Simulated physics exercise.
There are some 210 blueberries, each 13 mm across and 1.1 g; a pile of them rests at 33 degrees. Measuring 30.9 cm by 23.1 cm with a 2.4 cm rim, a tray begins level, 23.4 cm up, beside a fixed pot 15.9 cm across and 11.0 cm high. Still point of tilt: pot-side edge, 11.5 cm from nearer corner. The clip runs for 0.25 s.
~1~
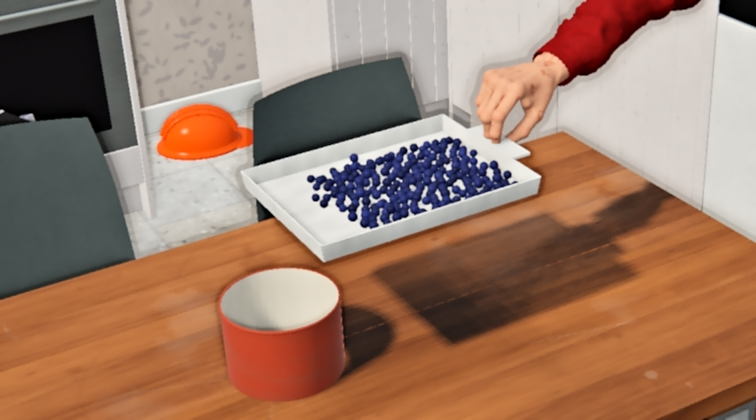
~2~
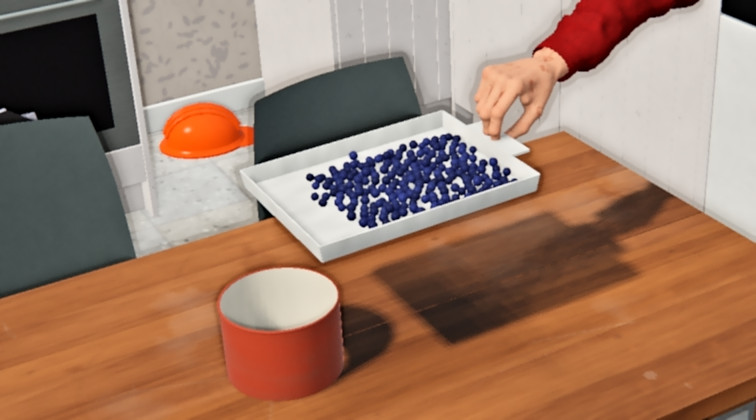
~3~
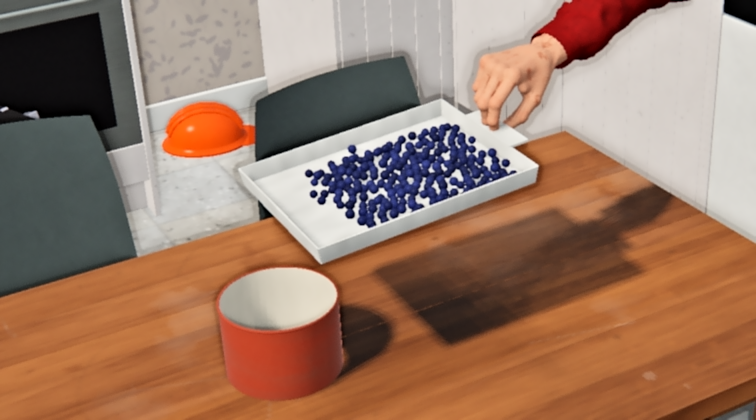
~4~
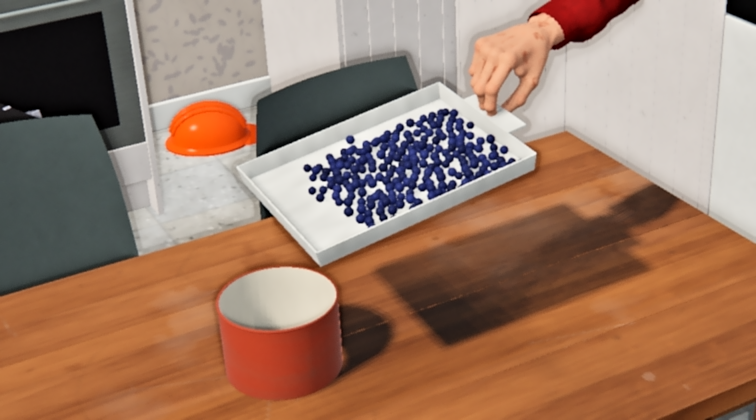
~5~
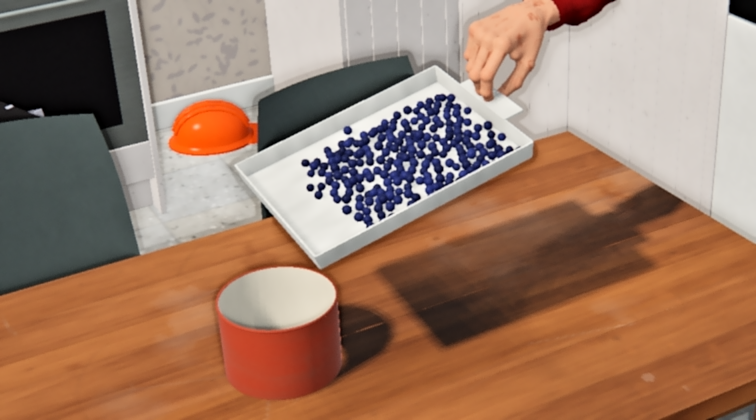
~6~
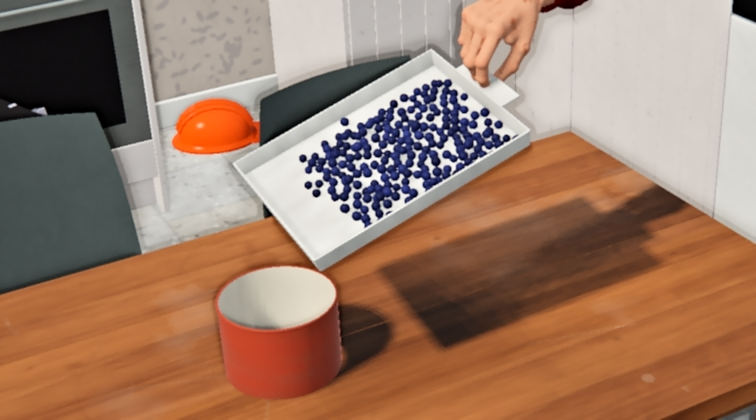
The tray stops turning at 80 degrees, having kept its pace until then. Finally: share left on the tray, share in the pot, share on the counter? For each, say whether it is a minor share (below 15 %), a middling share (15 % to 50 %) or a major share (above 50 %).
I expect this. Tray - a middling share. Pot - a minor share. Counter - a major share.
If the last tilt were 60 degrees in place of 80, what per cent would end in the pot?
About 0 in a hundred would end up in the pot.
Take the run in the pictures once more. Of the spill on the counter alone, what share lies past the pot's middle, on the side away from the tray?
That comes to roughly 90 percent.
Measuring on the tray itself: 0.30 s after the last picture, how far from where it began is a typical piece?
I'd say close to 8 centimetres.
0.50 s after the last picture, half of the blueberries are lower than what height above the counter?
Roughly 26 centimetres.
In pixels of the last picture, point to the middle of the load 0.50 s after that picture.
Approximately (313, 213) in the final picture.
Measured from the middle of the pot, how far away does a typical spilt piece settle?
Distance: Roughly 18 cm.
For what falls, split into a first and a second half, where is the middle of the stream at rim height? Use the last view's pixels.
Earlier half close to (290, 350), later half at (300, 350) in pixels.
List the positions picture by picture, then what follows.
Tray tilt 0 degrees, front corners at (323, 244) and (537, 176); middle of the pieces at (417, 183); pot at (280, 298), in the first picture.
Tray tilt 1 degrees, front corners at (321, 244) and (536, 174); middle of the pieces at (416, 181), in the second picture.
Tray tilt 4 degrees, front corners at (319, 247) and (534, 166), lowest corner left front; middle of the pieces at (415, 175), in the third picture.
Tray tilt 9 degrees, front corners at (318, 250) and (532, 153), lowest corner left front; middle of the pieces at (413, 166), in the fourth picture.
Tray tilt 14 degrees, front corners at (316, 254) and (529, 142), lowest corner left front; middle of the pieces at (411, 157), in the fifth picture.
Tray tilt 19 degrees, front corners at (315, 257) and (526, 130), lowest corner left front; middle of the pieces at (408, 149); pot at (277, 297), in the sixth picture.
Then, 0.30 s after the last picture, tilt 49 degrees; the tray holds 100 %, the pot 0 %.
Then, 0.50 s after the last picture, tilt 69 degrees; the tray holds 95 %, the pot 0 %.
Then, 0.82 s after the last picture, tilt 80 degrees; the tray holds 60 %, the pot 0 %.
In the end, tray 40 %, pot 0 %, counter 60 %.
